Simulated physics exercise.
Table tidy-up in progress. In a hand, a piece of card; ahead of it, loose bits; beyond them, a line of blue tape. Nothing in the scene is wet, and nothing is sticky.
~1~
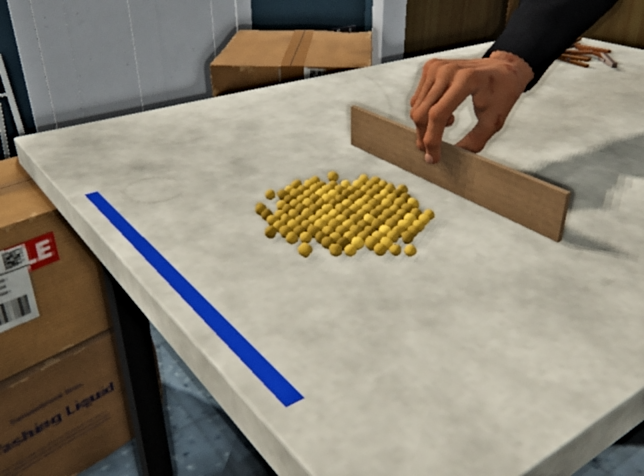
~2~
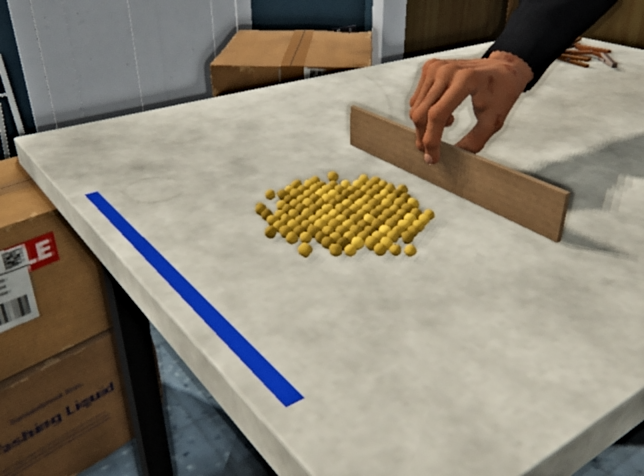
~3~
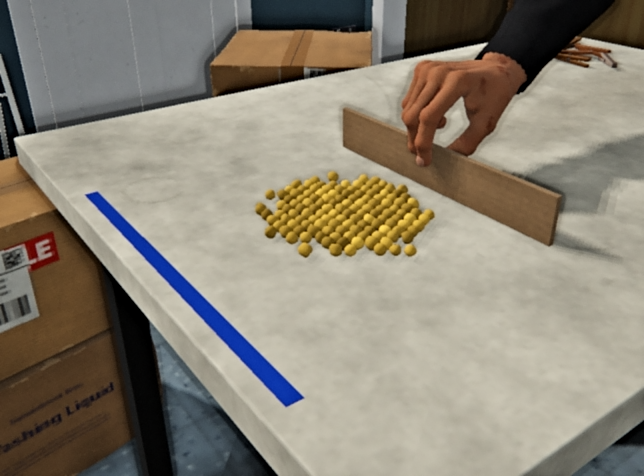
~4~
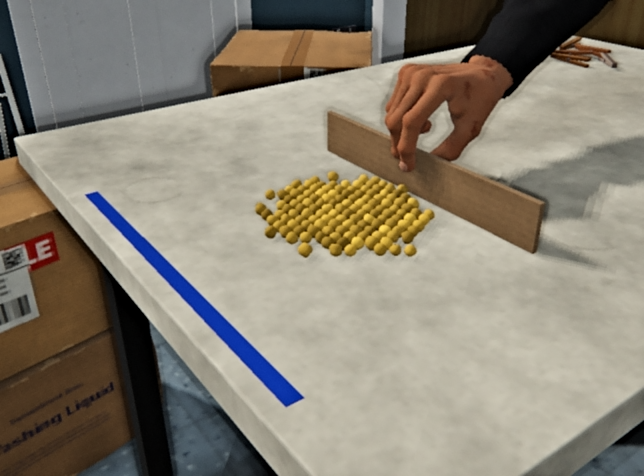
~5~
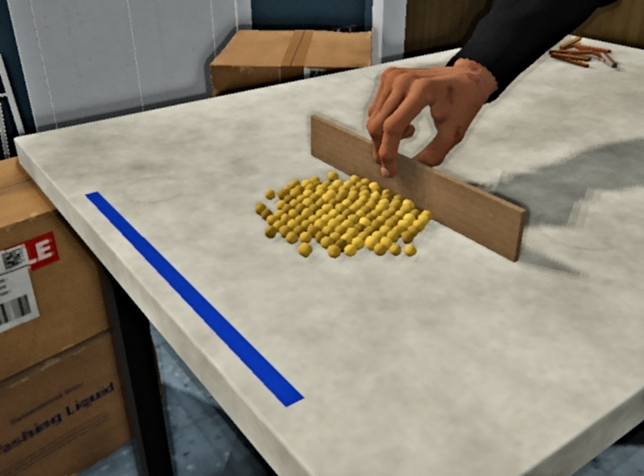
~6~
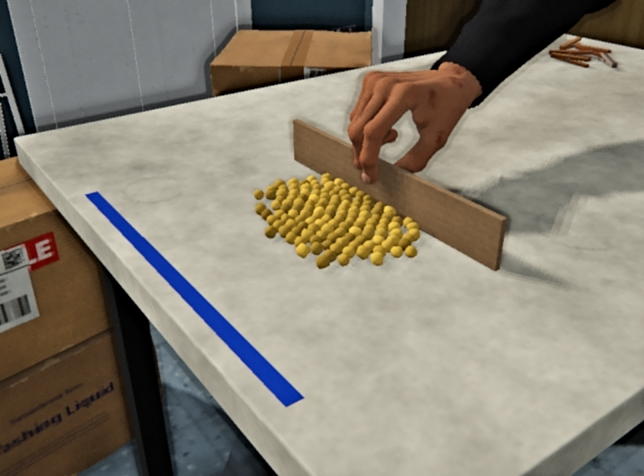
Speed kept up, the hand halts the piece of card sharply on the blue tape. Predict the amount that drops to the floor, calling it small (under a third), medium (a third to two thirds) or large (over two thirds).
Large.
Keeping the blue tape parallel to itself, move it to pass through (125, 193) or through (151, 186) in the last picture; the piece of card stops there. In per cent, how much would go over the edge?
In turn 50 and 20 in a hundred.
Shortly afterwards, piece of card still moving, near (276, 192); heap all on the table, its front near (184, 255).
Next, piece of card stopped at the blue tape; heap near two thirds over the edge.
Some moments later, piece of card stopped at the blue tape; heap all but a few over the edge.
In the end, piece of card stopped at the blue tape; heap all but a few over the edge.
